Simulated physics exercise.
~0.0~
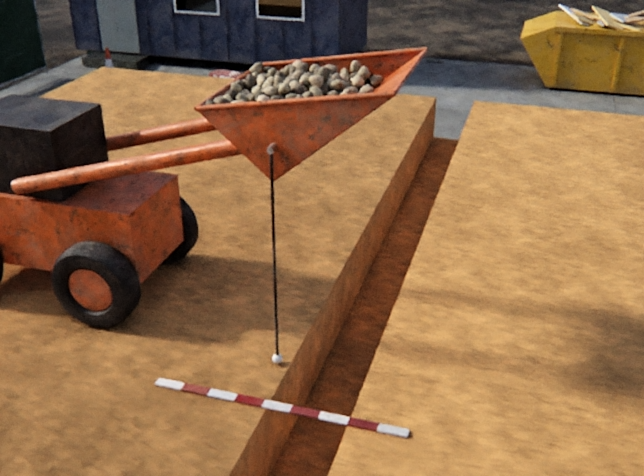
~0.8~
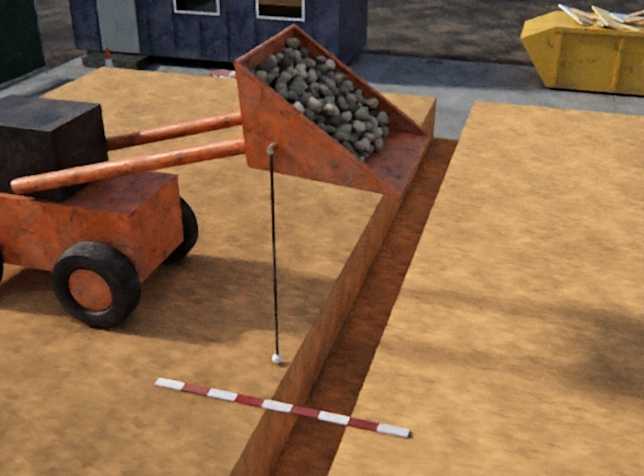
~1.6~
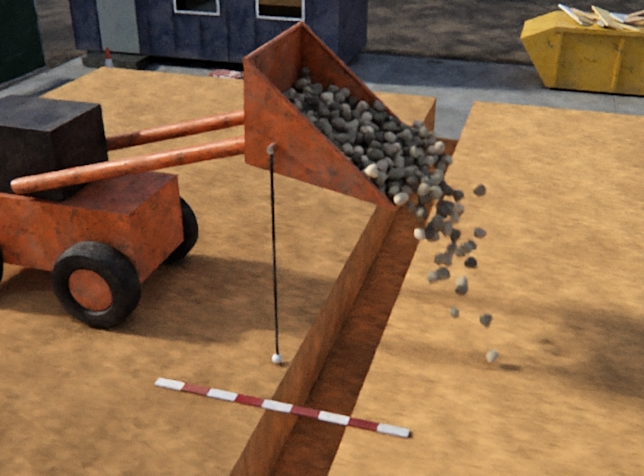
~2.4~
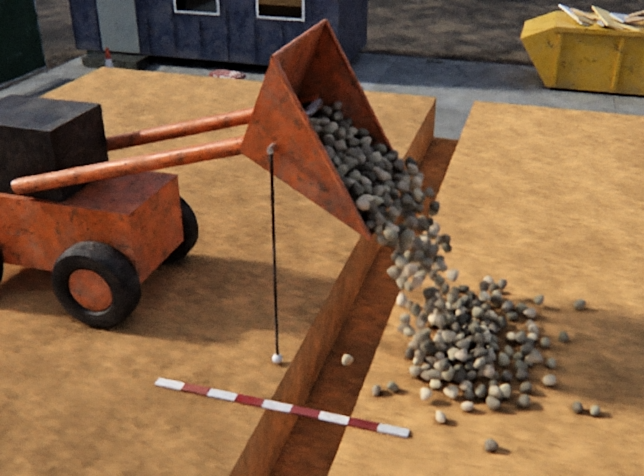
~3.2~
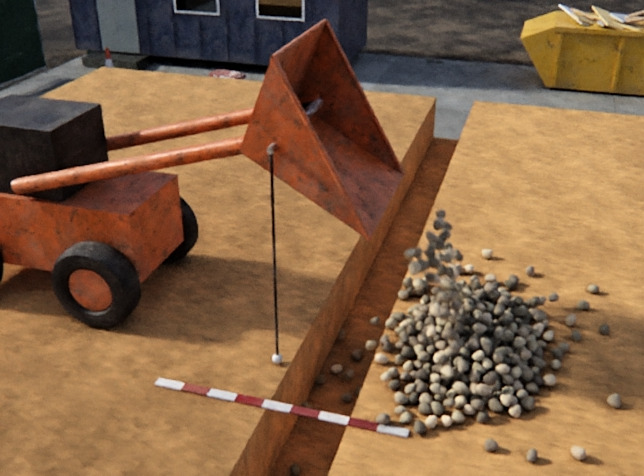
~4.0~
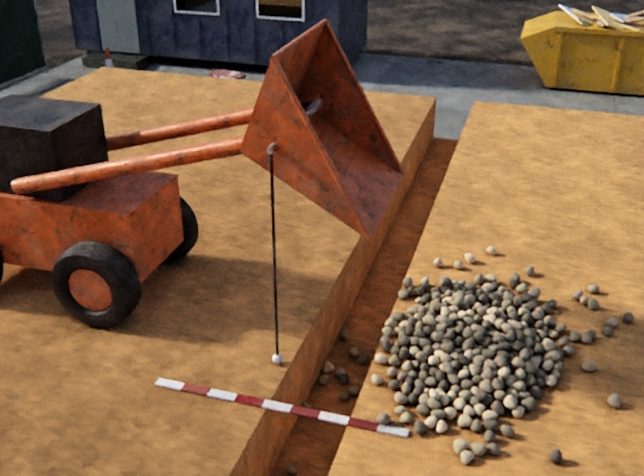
On a building site, an orange loader tips grey stones mostly beyond a trench.
